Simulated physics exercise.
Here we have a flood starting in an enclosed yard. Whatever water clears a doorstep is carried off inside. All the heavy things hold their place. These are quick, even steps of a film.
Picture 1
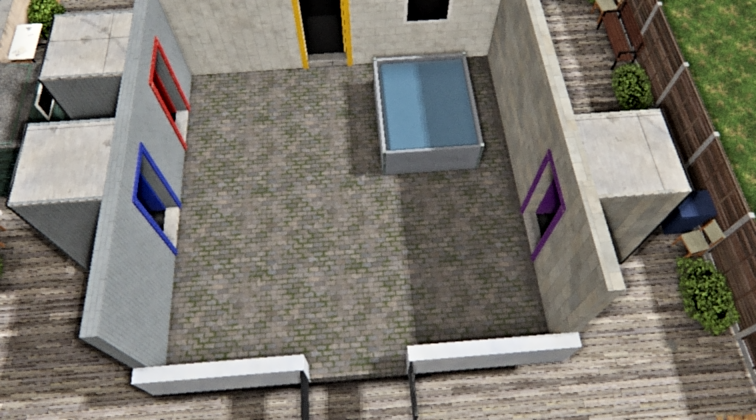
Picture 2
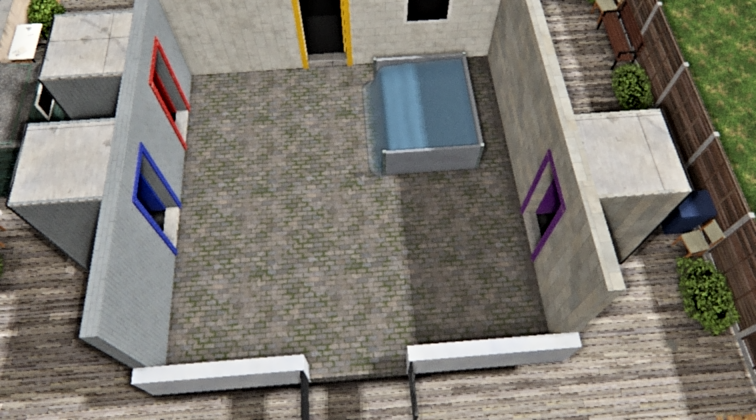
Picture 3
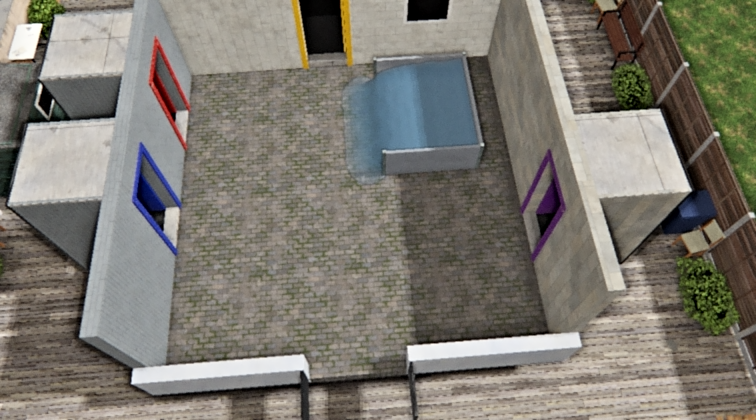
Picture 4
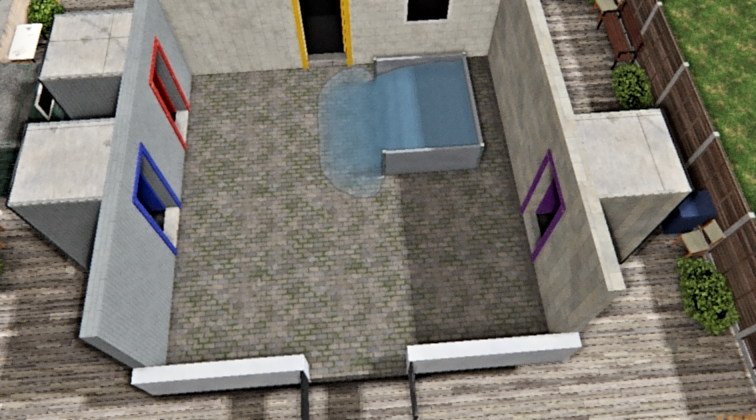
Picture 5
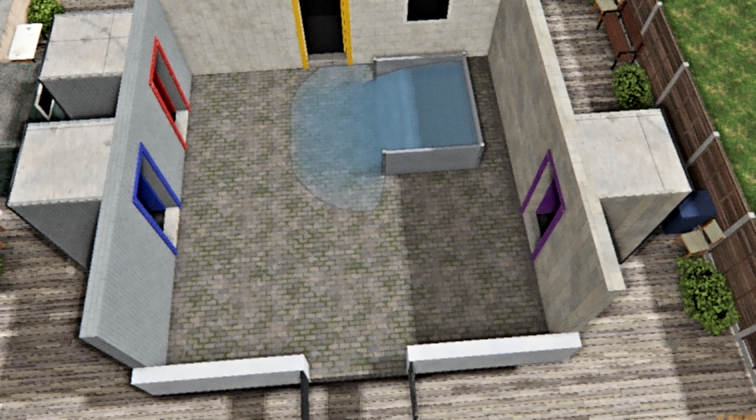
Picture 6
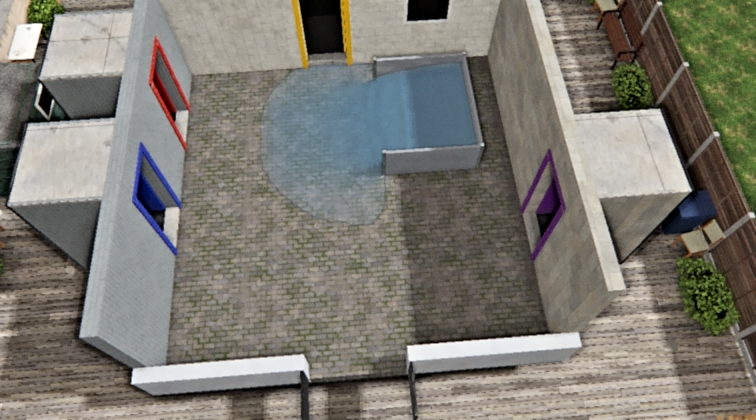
Enclosed paved yard seen from above, water pouring from the left side of a tank and fanning out across the paving.
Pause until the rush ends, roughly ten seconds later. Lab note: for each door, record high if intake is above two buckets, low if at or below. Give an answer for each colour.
Purple door: Low; yellow door: Low; red door: High; blue door: High.
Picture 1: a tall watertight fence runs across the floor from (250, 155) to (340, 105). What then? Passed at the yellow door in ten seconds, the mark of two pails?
One by one: Yellow door lets more in.
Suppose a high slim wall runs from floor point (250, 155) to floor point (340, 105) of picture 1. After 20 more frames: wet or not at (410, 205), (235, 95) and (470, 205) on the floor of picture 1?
In that order: Not flooded, awash, free of water.
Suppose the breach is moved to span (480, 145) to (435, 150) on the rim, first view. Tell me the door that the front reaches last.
Last: The one in yellow.
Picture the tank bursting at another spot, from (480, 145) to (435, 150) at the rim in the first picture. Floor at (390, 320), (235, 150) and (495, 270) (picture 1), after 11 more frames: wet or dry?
The first point is soaked, the second spared, the third soaked.
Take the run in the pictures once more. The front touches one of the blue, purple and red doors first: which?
That's the door marked red.
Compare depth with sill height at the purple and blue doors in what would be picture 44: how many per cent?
Estimate, in order: 0 and 90 percent.
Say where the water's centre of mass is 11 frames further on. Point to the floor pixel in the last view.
Somewhere around (309, 137) in the last view.
A moment on, water covers 40 % of the floor; the purple door not reached, the yellow door wet at the sill, nothing in, the red door over two buckets in, the blue door not reached.
Next, water covers 50 % of the floor; the purple door not reached, the yellow door wet at the sill, nothing in, the red door far over two buckets in, the blue door under two buckets in.
Then, water covers 50 % of the floor; the purple door not reached, the yellow door wet at the sill, nothing in, the red door far over two buckets in, the blue door over two buckets in.
Later, water covers 70 % of the floor; the purple door not reached, the yellow door wet at the sill, nothing in, the red door far over two buckets in, the blue door far over two buckets in.
In the end, water covers 95 % of the floor; the purple door wet at the sill, nothing in, the yellow door wet at the sill, nothing in, the red door far over two buckets in, the blue door far over two buckets in.
